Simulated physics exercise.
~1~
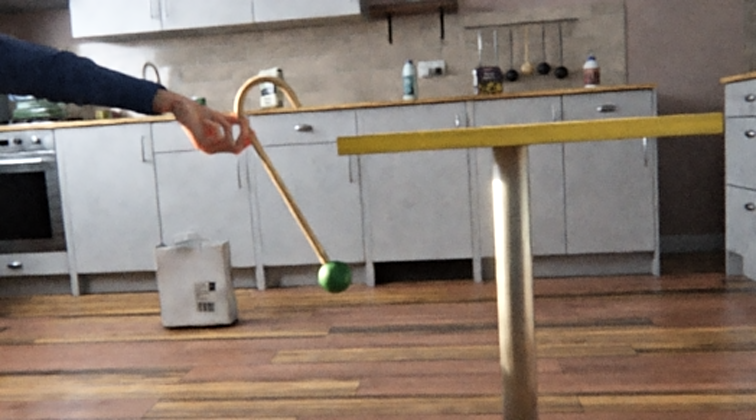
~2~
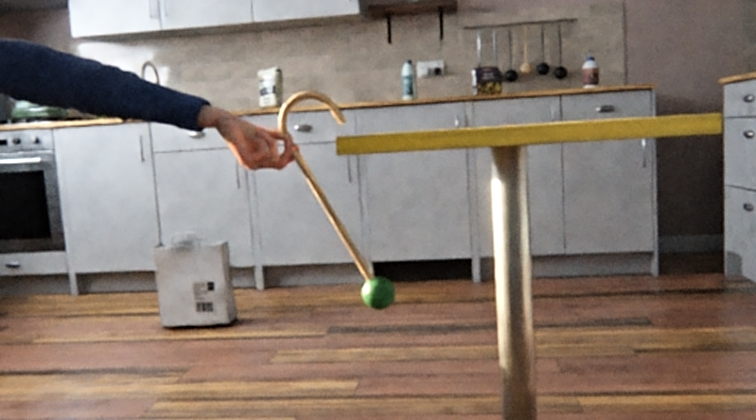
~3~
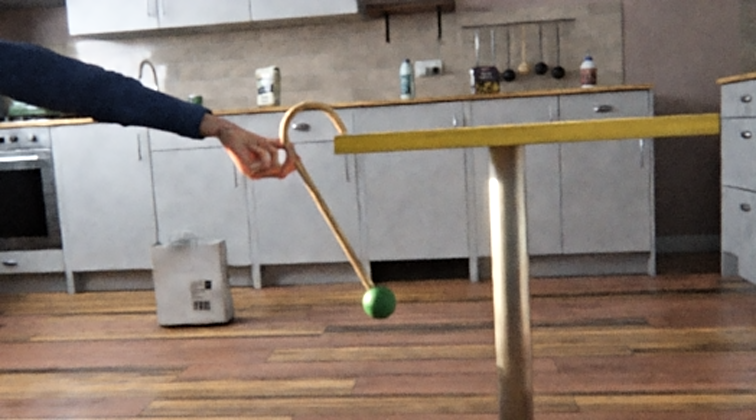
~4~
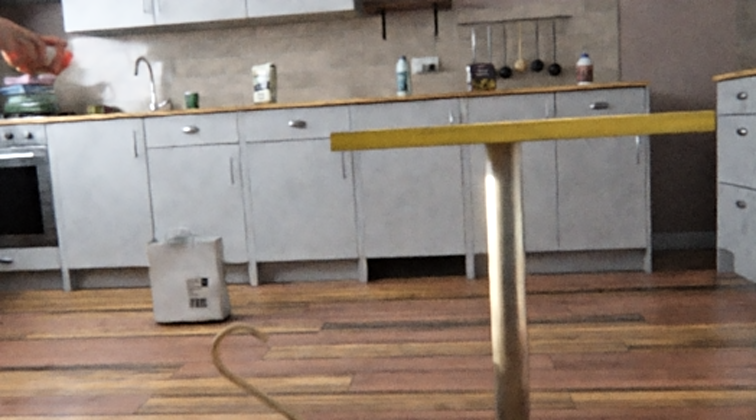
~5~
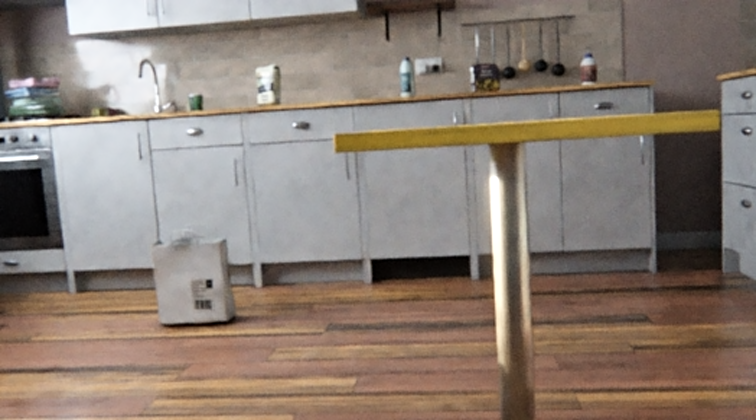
A green-tipped hooked stick is held to a yellow table's edge, released, and falls away.
